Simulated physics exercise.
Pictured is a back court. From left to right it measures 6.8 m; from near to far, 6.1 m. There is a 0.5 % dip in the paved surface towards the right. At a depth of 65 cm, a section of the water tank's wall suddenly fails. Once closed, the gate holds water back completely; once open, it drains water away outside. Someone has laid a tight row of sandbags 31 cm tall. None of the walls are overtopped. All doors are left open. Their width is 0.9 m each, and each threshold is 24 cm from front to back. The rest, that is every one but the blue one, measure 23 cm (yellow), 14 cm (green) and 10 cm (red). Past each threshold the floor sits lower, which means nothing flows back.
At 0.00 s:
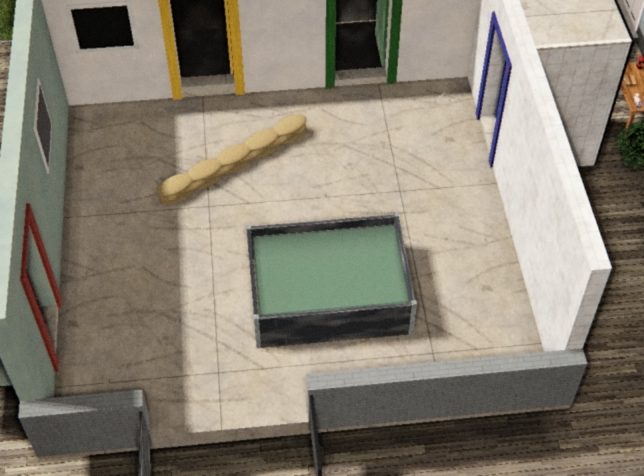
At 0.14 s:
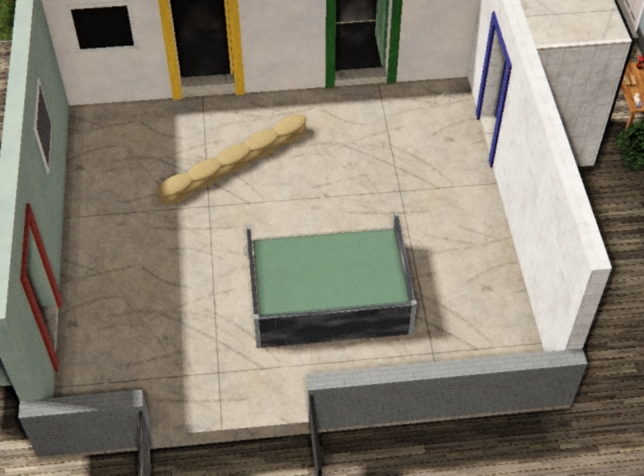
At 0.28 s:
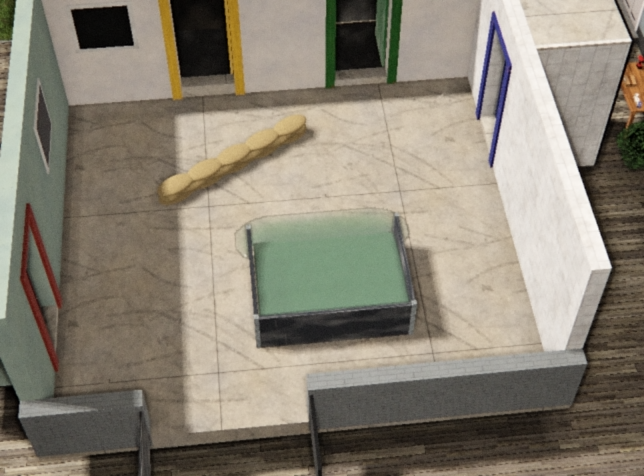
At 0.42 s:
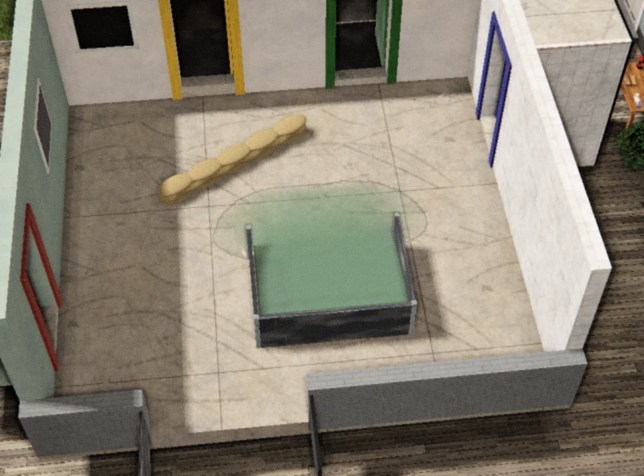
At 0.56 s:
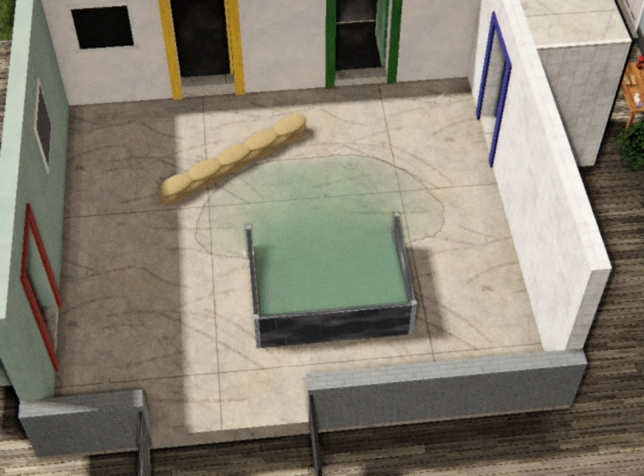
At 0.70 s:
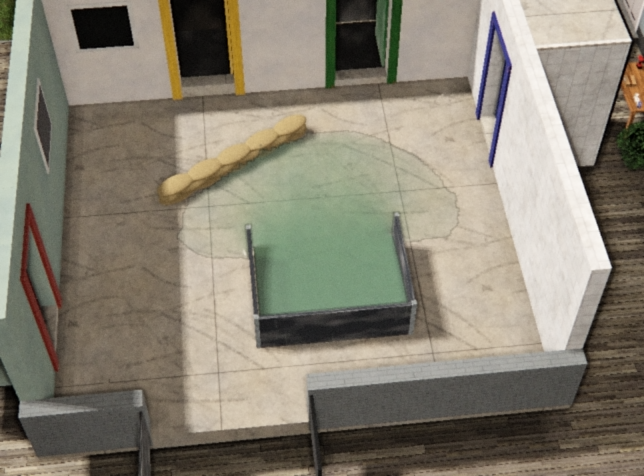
In this clip, the far side of a rectangular water tank in a walled court opens, and green-tinted water pours out, spreading across the paved floor in a widening rounded sheet toward the row of tan sandbags.
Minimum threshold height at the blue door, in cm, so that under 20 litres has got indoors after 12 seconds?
Approx. 12.5 cm.
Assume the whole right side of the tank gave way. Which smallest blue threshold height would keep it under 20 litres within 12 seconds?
Then something near 6.5 cm.
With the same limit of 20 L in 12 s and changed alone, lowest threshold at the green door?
Roughly 28 cm at the green door.
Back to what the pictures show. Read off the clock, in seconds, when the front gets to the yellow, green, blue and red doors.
Yellow 2.0 s, green 1.1 s, blue 1.6 s, red 3.4 s.
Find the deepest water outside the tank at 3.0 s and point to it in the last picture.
Check close to (462, 83).
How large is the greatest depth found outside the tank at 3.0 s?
I'd estimate roughly 38 cm.
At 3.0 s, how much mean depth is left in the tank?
Roughly 10 cm on average.
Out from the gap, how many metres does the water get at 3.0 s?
The front sits around 4.4 m out.
After 1.4 s water covers 30 % of the floor, deepest (39 cm) near (301, 141); it has not reached the blue door.
After 3.0 s water covers 45 % of the floor, deepest (38 cm) near (462, 83); 15 cm at the blue door, 1 litre in over its 11 cm threshold.
After 12.0 s water covers 95 % of the floor, deepest (8 cm) near (518, 386); 5 cm at the blue door, 30 litres in over its 11 cm threshold.
At the blue door as built, the water arrived by 1.6 s and peaked near 17 cm at 3.2 s.
Run again over the same 12 s with other heights there, 30 litres in over 11 cm, 9 litres over 14.5 cm. The limit of 20 litres is kept from about 12.5 cm up.
